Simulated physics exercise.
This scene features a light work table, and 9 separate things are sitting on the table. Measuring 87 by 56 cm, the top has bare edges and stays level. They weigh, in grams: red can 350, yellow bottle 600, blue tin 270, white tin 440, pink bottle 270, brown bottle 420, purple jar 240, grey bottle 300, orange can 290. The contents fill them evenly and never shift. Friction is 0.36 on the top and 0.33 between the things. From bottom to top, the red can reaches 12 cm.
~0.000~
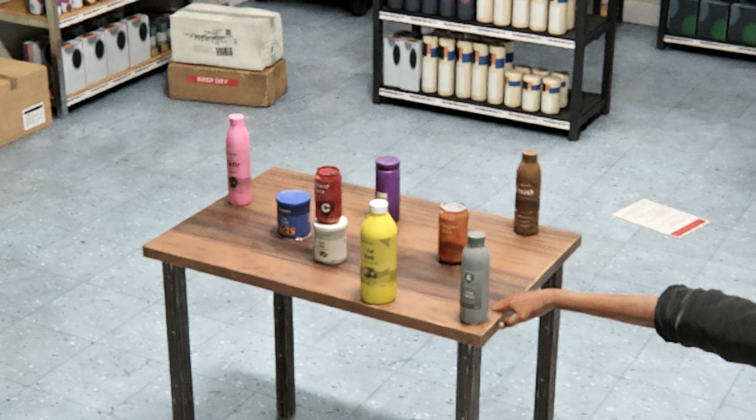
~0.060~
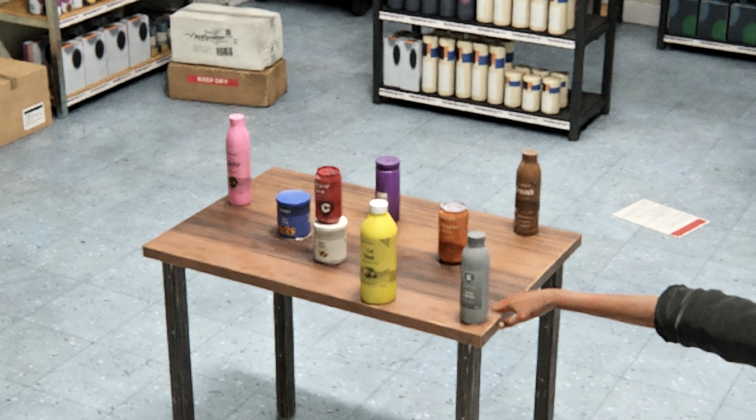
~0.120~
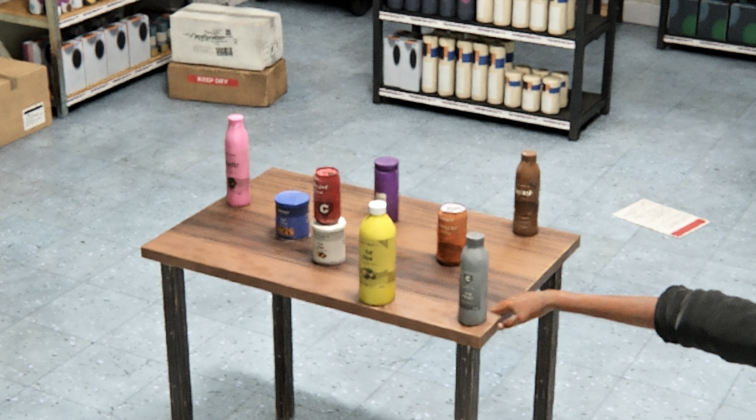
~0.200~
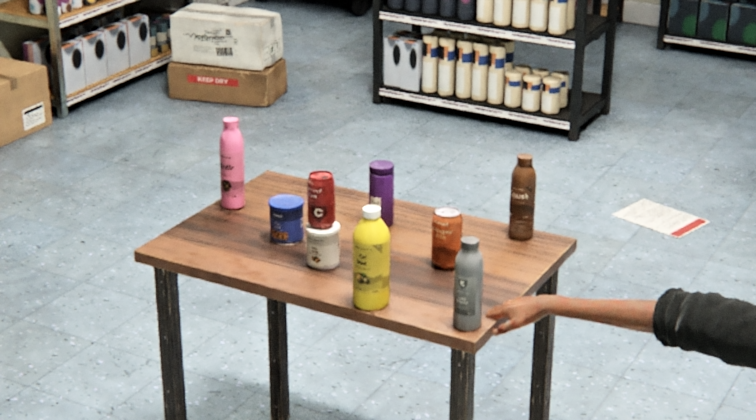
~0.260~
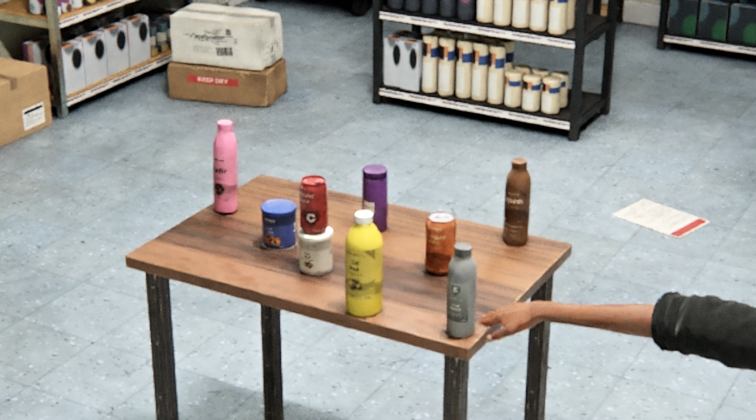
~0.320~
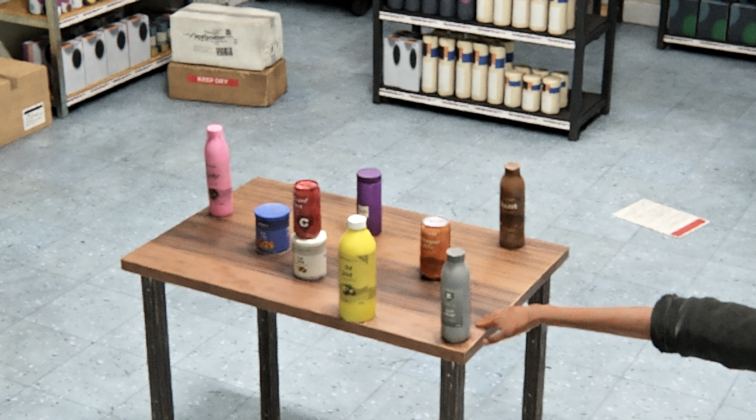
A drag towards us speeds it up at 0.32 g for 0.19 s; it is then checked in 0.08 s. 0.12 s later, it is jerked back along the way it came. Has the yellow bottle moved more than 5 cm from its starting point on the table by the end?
Yes - I expect it to be displaced.
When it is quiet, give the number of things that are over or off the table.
So, 4 in all.
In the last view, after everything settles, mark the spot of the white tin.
Look near (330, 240) and you'll find it.
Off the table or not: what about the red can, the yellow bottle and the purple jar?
Once it all settles, the red can stays on its surface, the yellow bottle leaves its surface and the purple jar stays on its surface.
After 0.62 s, table 3 cm from its start; yellow bottle and grey bottle now off the table; pink bottle on its side; brown bottle on its side.
After 0.82 s, pink bottle on its side; brown bottle on its side.
In the end (1.4 s), off the table, yellow bottle and grey bottle; toppled on the table, pink bottle and brown bottle; the other 5 under 5 cm from the start.
